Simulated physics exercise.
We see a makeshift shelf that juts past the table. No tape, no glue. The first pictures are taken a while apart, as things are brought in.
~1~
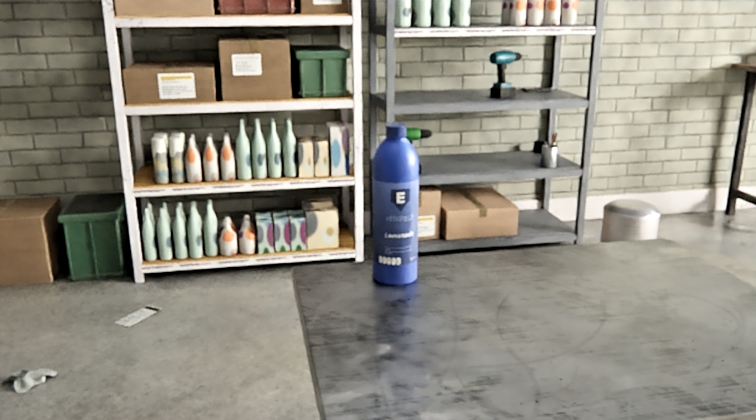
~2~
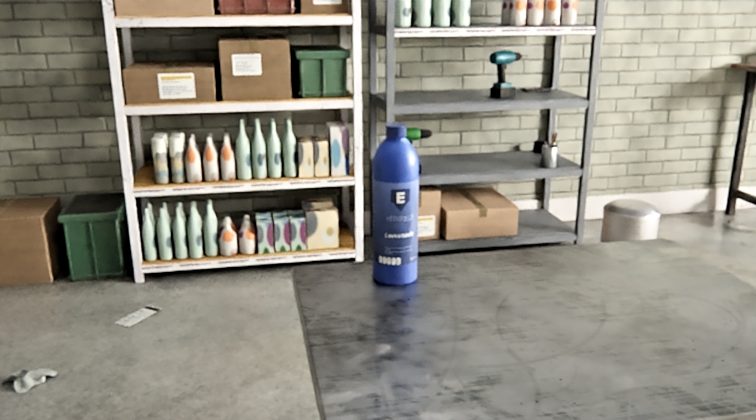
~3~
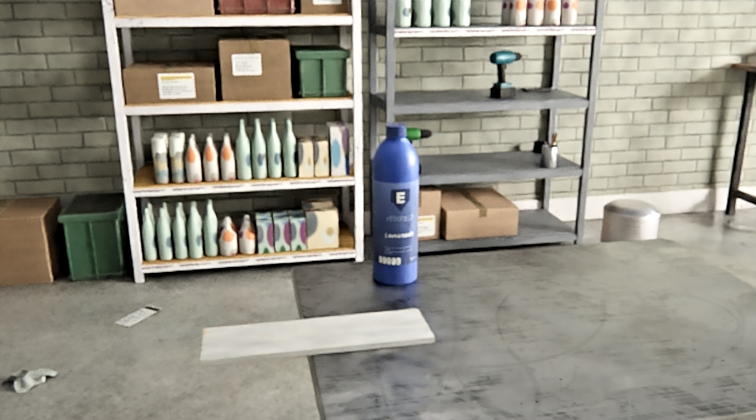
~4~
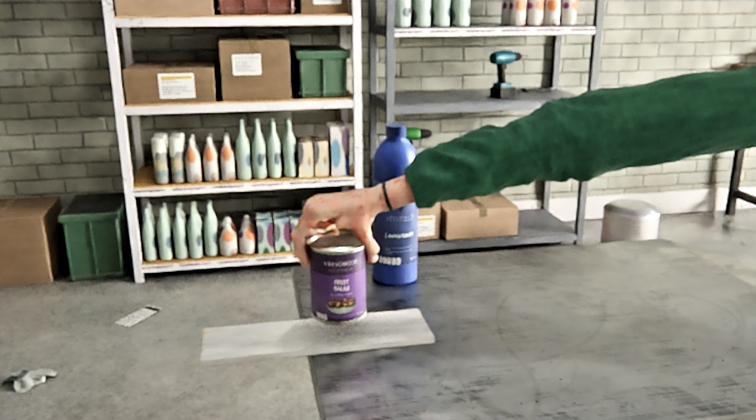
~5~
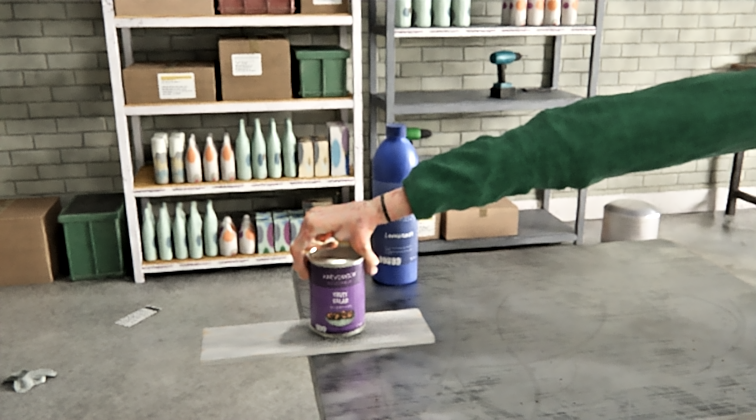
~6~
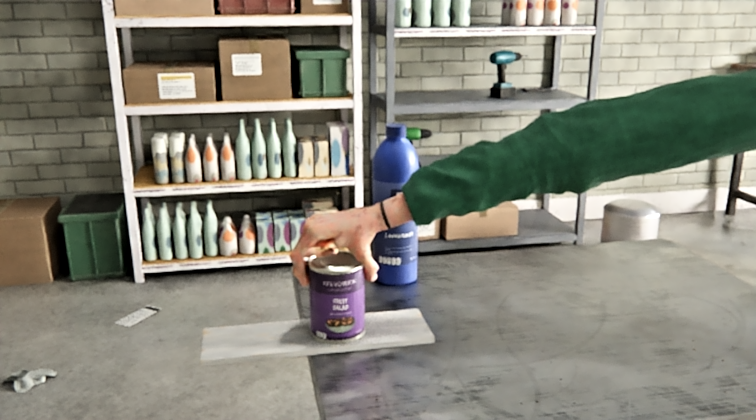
At first, a blue bottle stands on a dark tabletop in front of stocked shelves. Then a pale flat board appears, jutting past the table's left edge. A green-sleeved arm reaches in from the right, lowers a purple tin onto the board near that edge, and keeps its hand on top.
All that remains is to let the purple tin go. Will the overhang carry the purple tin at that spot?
The plank keeps its balance.
Then, 0.20 s past the last view, nothing moves.
Then, 0.50 s past the last view, purple tin resting near (337, 296).
Finally, all 3 still in place. Final places as the last picture's camera would see them, purple tin near (337, 296). The plank stays on the table.
